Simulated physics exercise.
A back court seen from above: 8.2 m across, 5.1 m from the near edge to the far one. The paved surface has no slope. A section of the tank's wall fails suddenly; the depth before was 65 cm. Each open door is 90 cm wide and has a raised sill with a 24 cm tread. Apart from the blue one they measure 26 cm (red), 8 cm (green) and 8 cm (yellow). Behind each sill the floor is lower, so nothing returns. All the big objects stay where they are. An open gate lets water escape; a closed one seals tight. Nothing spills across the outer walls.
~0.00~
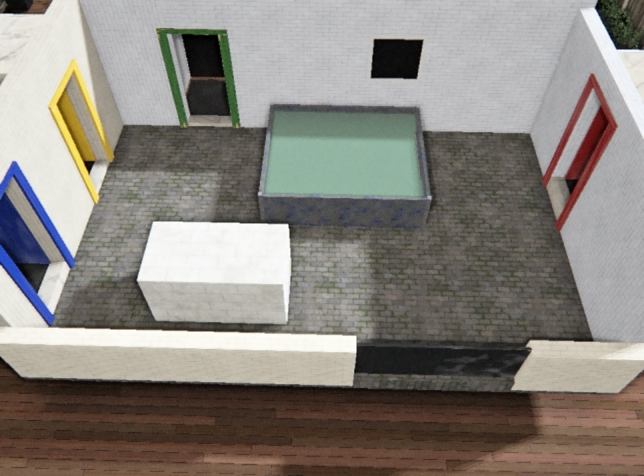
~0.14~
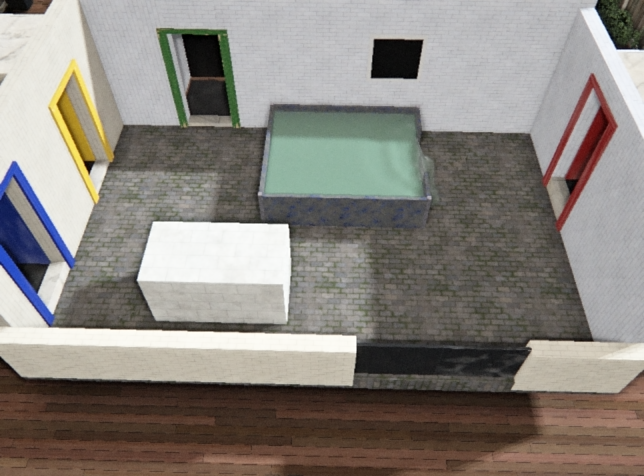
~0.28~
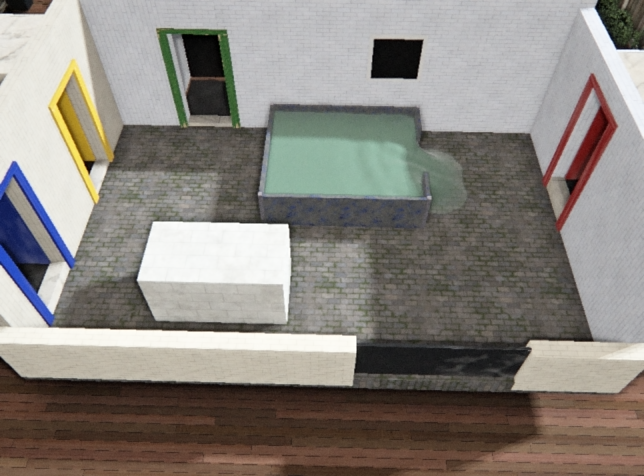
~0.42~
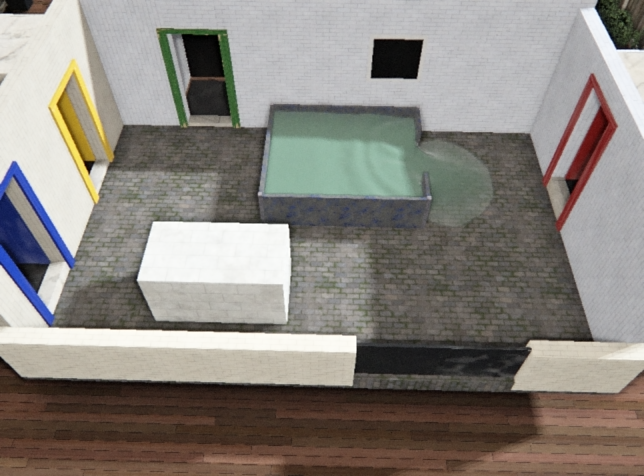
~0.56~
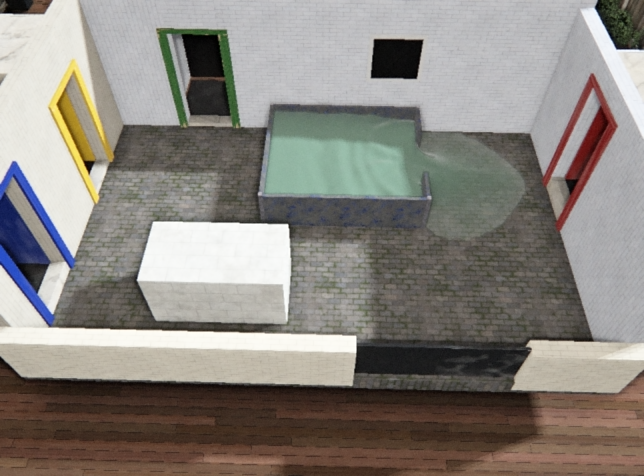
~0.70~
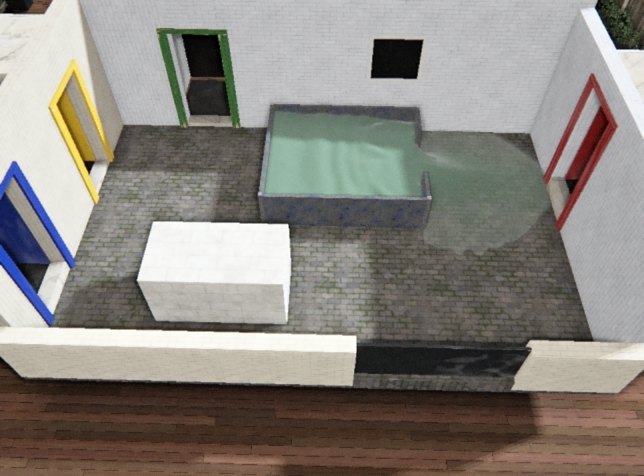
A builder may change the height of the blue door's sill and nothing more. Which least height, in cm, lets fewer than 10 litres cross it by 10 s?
About 8.5 cm.
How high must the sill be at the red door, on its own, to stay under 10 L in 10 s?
About 33 cm at red.
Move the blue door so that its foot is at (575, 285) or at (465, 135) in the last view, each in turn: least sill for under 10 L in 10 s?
Roughly 15 and 26 cm.
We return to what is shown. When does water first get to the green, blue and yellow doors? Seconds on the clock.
Green 4.5 s, blue 6.5 s, yellow 6.5 s.
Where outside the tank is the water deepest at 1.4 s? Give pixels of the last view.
Near (526, 134).
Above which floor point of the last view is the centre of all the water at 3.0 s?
Near (415, 191).
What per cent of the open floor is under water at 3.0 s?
About 30 per cent.
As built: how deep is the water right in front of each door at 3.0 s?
Depths in cm: Red 33, green 0, blue 0, yellow 0.
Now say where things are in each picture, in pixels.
In the first frame, still water, 65 cm deep, in the tank at (345, 152); the blue door at (36, 255) is dry.
In the second frame, the gap is at (418, 169), the front 0.3 m out at (433, 201); the back of the tank holds 65 cm.
In the third frame, the gap is at (417, 171), the front 0.8 m out at (463, 197); the back of the tank holds 65 cm.
In the fourth frame, the front is at (489, 195), 1.3 m from the gap at (417, 171); 2.1 m2 of floor is wet, 65 cm left at the back.
In the fifth frame, water pours out at (417, 171) and has run 2.0 m, to (521, 182); about 6 cm deep outside, 65 cm at the back.
In the sixth frame, the gap is at (417, 171), the front 2.4 m out at (549, 199); the back of the tank holds 65 cm; 6.1 m in a straight line remain to the blue door at (36, 255).
After 1.4 s water covers 20 % of the floor, deepest (50 cm) near (526, 134); it has not reached the blue door.
After 3.0 s water covers 30 % of the floor, deepest (36 cm) near (540, 180); it has not reached the blue door.
After 10.0 s water covers 95 % of the floor, deepest (20 cm) near (572, 369); 11 cm at the blue door, 0 litres in over its 20 cm sill.
At the blue door as built, the water arrived by 6.3 s and peaked near 11 cm at 10.0 s.
With a sill of 7 cm, 17 litres would have come in within the 10 s; with 9.5 cm, 5 litres. So under 10 litres takes about 8.5 cm.
